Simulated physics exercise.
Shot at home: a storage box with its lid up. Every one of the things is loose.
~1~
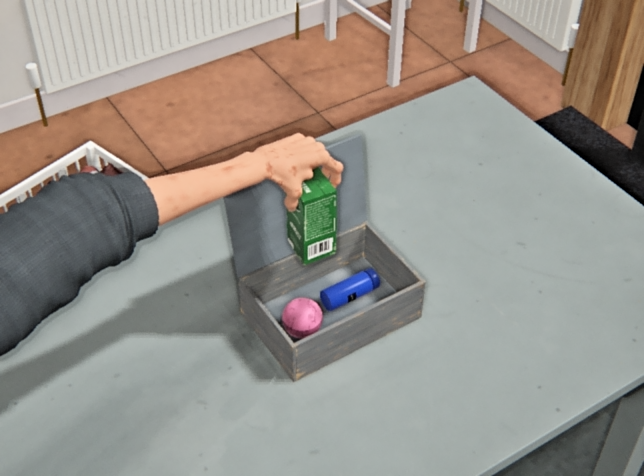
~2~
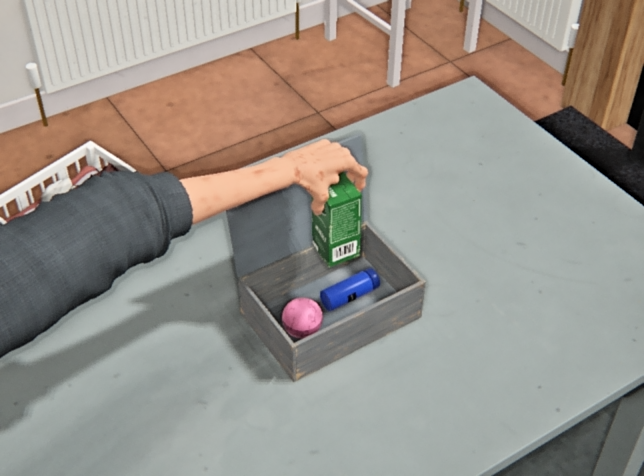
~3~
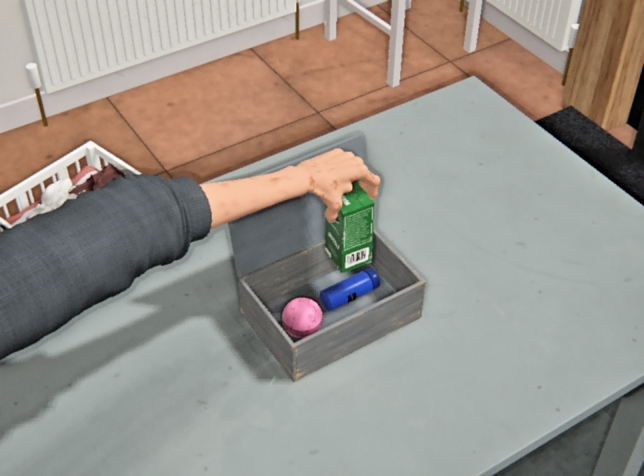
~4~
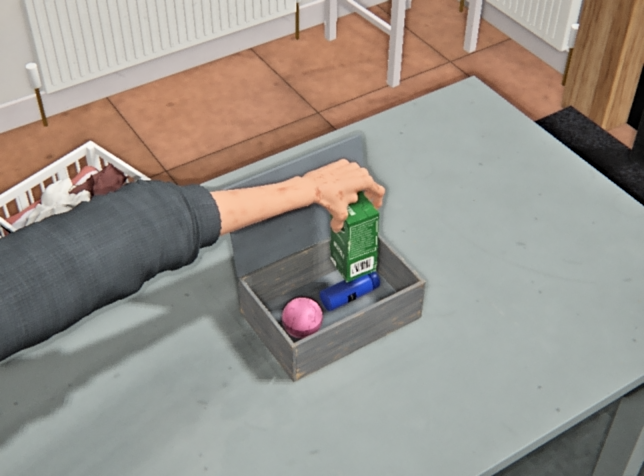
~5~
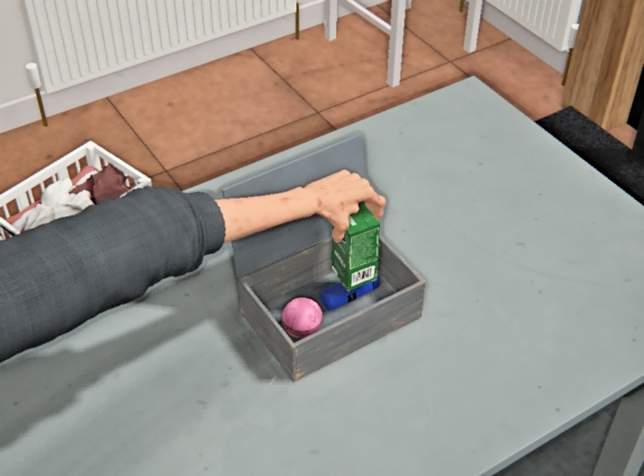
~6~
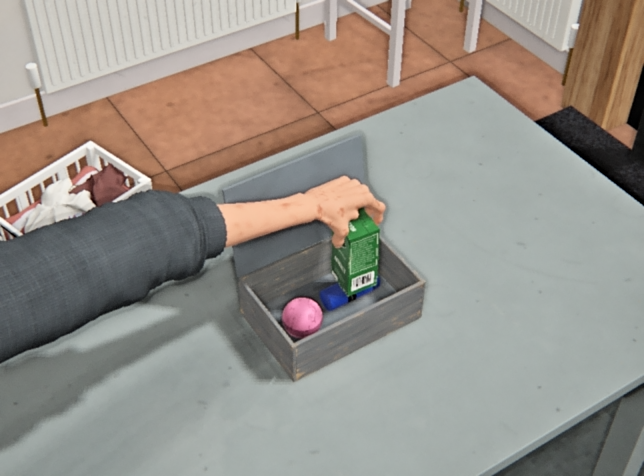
At the start, a hand holds a green carton above an open gray box containing a pink ball and a blue cylindrical item. The hand moves the carton a short way right and lowers it into the box, partly covering the blue item, and still grips it while the ball stays still.
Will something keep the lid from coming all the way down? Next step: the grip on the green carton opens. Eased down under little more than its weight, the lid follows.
Yes, it stays propped open.
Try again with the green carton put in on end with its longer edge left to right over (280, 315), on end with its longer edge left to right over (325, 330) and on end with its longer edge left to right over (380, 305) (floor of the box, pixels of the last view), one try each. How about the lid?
In case one it remains open, in case two it ends up closed and in case three it remains open.
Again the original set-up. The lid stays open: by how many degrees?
I'd put it at roughly 25°.
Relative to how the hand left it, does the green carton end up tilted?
It ends up leaning.
Then, 1.20 s after the last picture, lid starting down; green carton tipped 39° from how it was near (366, 285); blue shaker rolled about its own width.
Then, 1.80 s after the last picture, lid 32° above the rim; green carton tipped 39° from how it was near (366, 285); blue shaker rolled about its own width.
At rest, lid 24° above the rim; tipped over in the box, green carton; the other 2 in place. Seen from the same camera at the end, green carton near (366, 285).
